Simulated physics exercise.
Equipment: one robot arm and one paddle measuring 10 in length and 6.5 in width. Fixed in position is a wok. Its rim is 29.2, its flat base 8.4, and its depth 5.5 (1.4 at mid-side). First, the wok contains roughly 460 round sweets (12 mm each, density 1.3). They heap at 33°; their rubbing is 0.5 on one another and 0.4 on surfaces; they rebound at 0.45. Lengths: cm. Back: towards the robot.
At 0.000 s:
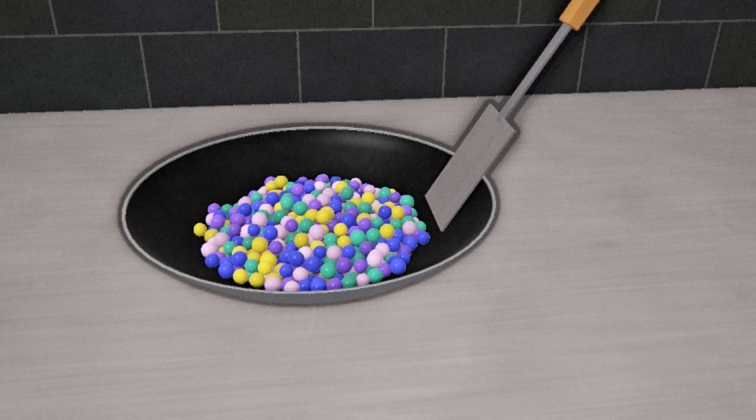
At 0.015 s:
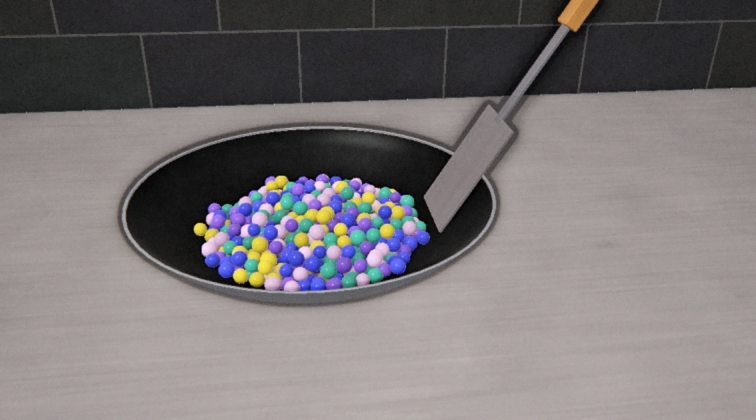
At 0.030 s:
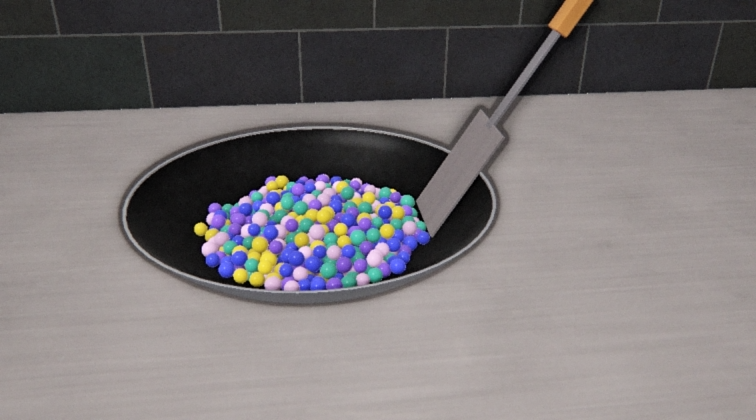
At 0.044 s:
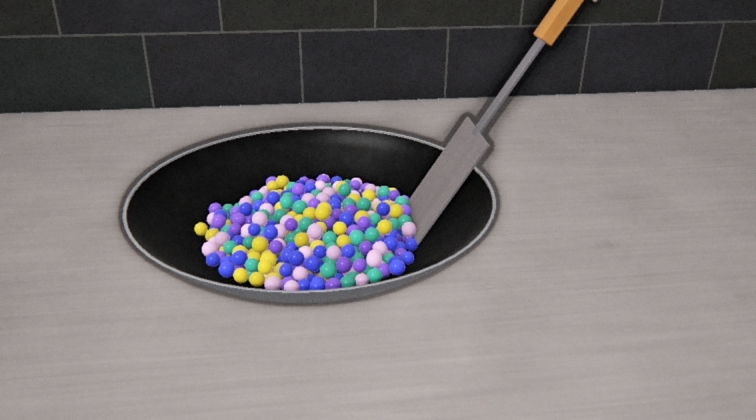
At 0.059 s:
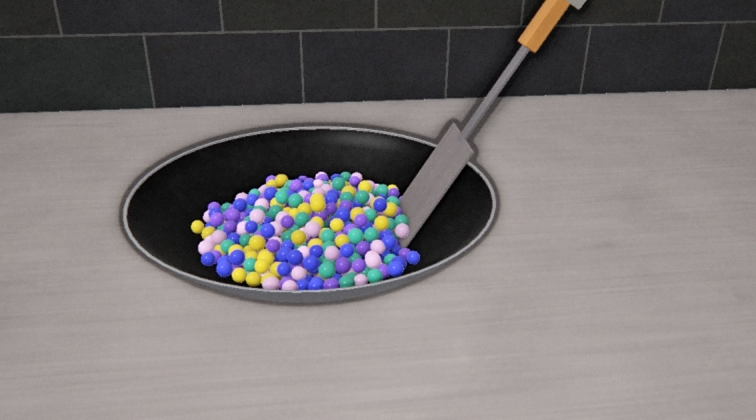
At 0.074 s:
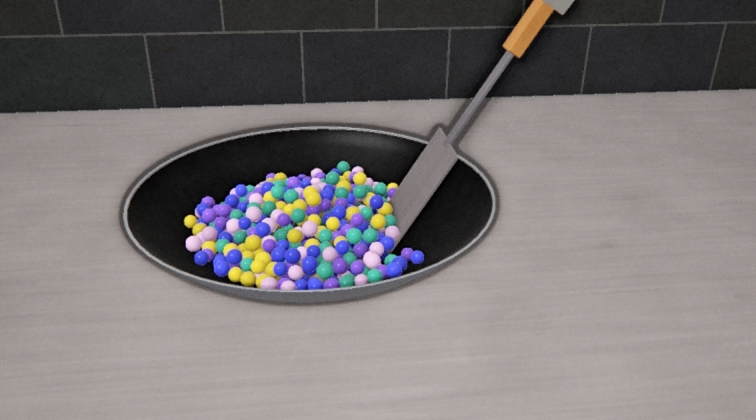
A metal spatula with a wooden handle slid leftward into a black wok on a grey counter, pressing against a heap of colourful little balls and pushing some of them to the left.
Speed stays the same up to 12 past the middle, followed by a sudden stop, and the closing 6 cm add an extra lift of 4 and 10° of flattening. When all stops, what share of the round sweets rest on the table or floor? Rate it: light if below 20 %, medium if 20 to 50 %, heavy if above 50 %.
Rating: Medium.
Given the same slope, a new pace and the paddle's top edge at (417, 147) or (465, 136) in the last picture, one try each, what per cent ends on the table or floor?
Try one roughly 40 per cent; try two roughly 20 per cent.
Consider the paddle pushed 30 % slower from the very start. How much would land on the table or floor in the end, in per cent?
The share on the table or floor would be about 20 percent.
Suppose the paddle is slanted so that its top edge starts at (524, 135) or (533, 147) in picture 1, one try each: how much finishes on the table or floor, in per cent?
Close to 30 and 25 percent respectively.
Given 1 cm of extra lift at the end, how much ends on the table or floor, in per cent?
30 per cent.
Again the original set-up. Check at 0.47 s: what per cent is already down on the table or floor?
About 20 per cent.
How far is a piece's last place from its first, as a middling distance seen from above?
5 cm.
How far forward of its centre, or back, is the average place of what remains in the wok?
The balance point is about 3.0 cm ahead.
After 0.15 s, sloping 58°, highest piece 6 above the table; 461 in the wok.
After 0.23 s, sloping 56°, highest piece 7 above the table; 461 in the wok.
After 0.47 s, sloping 48°, highest piece 10 above the table; 326 in the wok, 94 on the table or floor, 41 on the blade or in flight.
After 1.52 s, sloping 48°, highest piece 5 above the table; 326 in the wok, 135 on the table or floor.
At rest, 326 in the wok, 135 on the table or floor. That is 29 % on the table or floor.
